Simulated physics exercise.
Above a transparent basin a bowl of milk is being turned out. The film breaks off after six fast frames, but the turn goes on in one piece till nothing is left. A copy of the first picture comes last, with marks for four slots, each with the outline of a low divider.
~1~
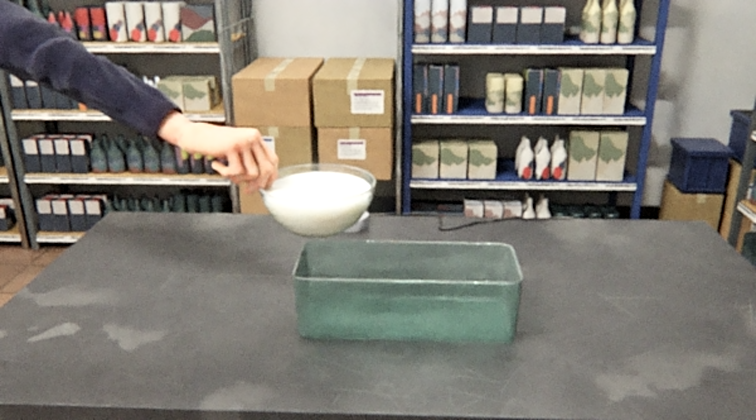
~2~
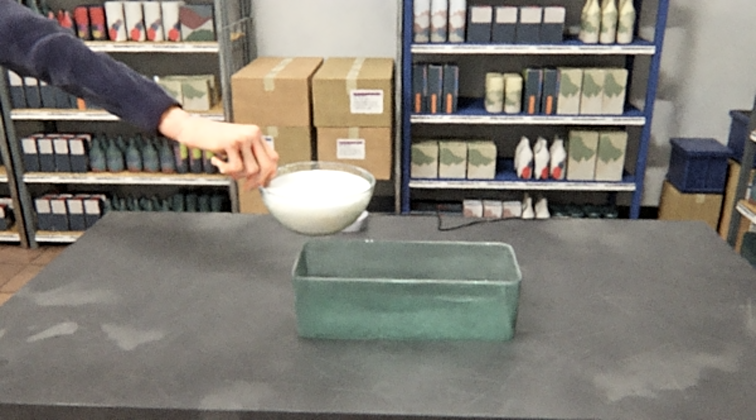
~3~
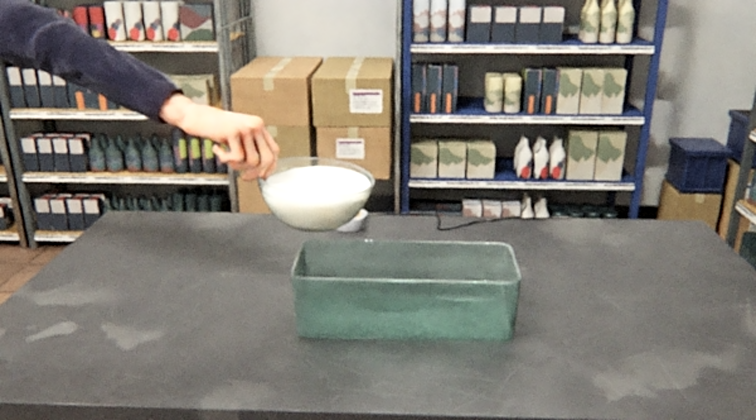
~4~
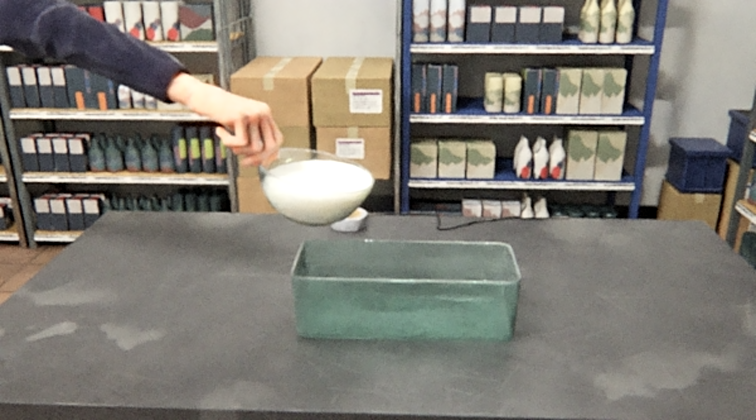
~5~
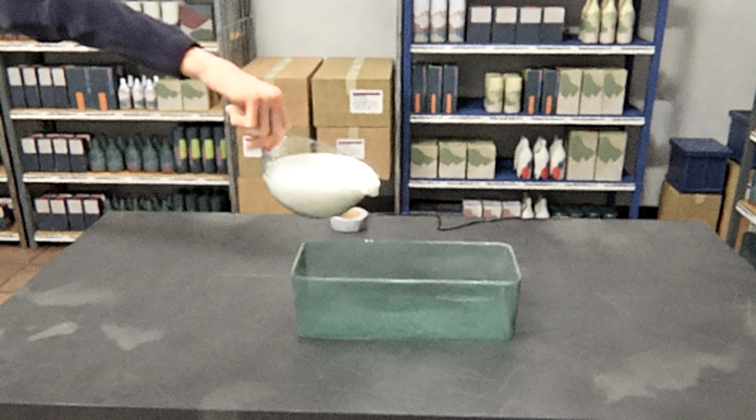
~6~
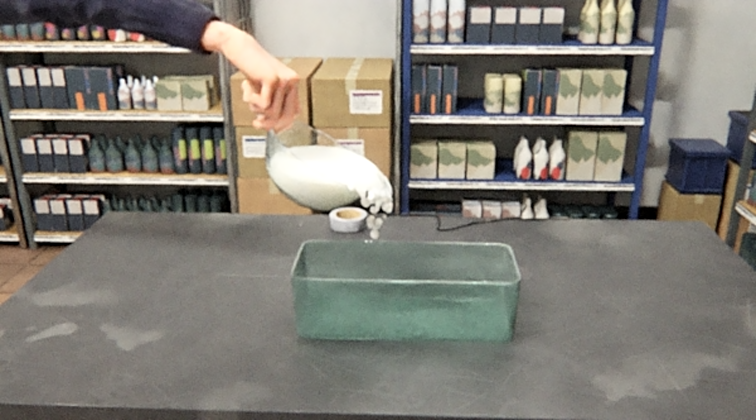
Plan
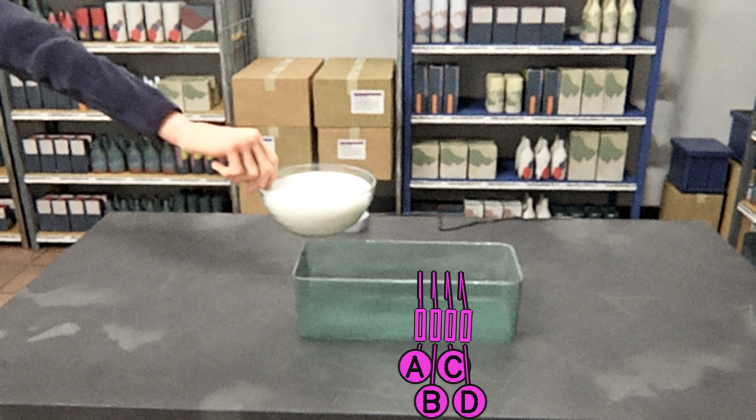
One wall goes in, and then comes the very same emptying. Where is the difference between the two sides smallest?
The answer is place C.
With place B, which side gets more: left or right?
More ends on the right.
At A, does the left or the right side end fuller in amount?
More ends on the right.
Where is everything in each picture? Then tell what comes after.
Upright, lip at (374, 182); basin from (298, 334) to (515, 339); nothing has left yet, in the first frame.
Upright, lip at (373, 182); nothing has left yet, in the second frame.
Tipped about 6°, lip at (372, 181); nothing has left yet, in the third frame.
Tipped about 13°, lip at (372, 181); nothing has left yet, in the fourth frame.
Tipped about 22°, lip at (372, 181); milk is over the lip, down to (374, 189), in the fifth frame.
Tipped about 32°, lip at (372, 182); milk is over the lip, down to (376, 232), in the sixth frame.
On the marked copy, A at (420, 344); B at (435, 344); C at (450, 345); D at (465, 345).
For place A, about 12 % ends left of the wall and 85 % right of it; 3 % is lost outside.
For place B, about 25 % ends left of the wall and 71 % right of it; 4 % is lost outside.
For place C, about 50 % ends left of the wall and 46 % right of it; 4 % is lost outside.
For place D, about 75 % ends left of the wall and 20 % right of it; 5 % is lost outside.
